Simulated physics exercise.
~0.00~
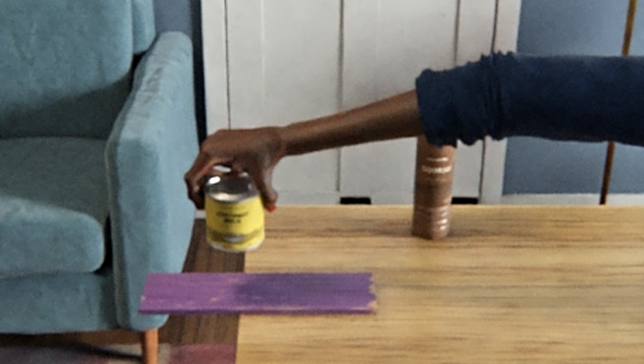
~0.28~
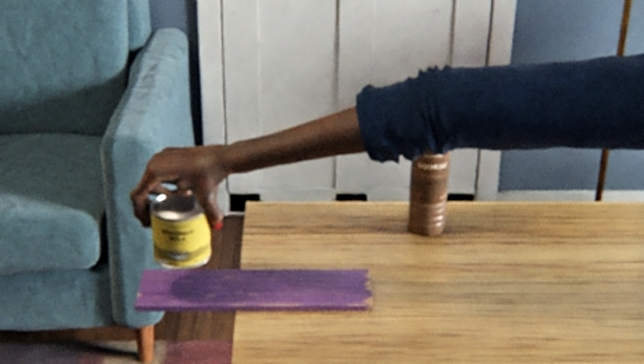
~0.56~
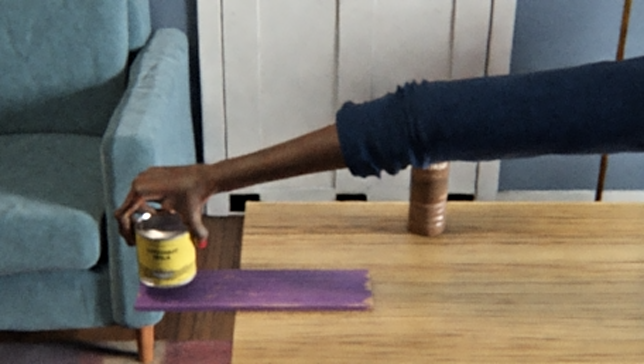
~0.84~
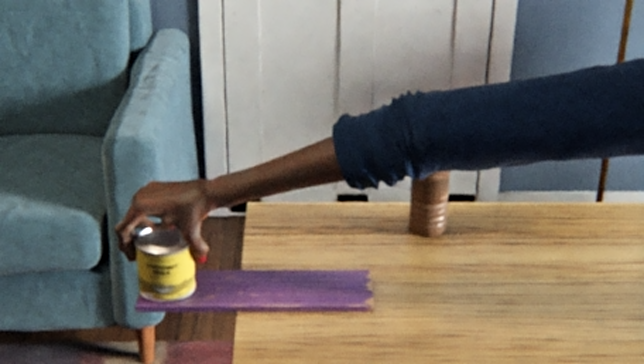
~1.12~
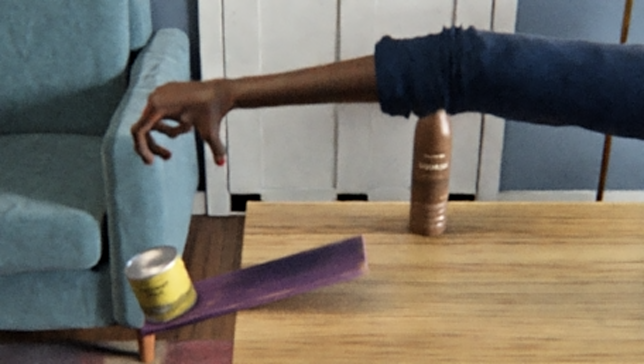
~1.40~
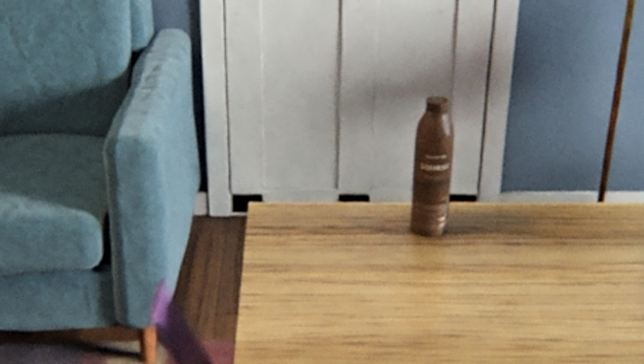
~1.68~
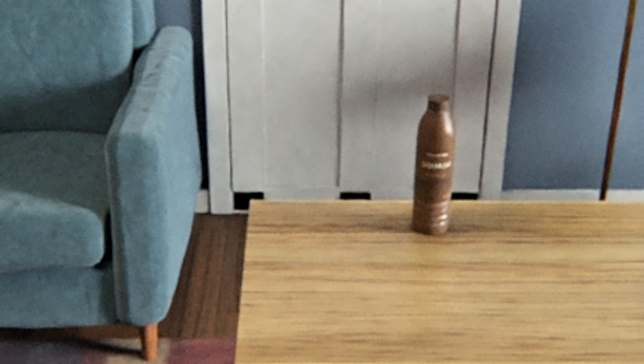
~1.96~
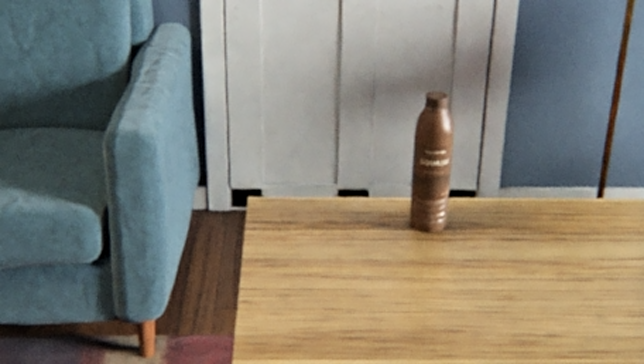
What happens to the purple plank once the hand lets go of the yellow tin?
The plank tilts down at its overhanging left end and tips off the edge of the table, going out of view along with the tin.
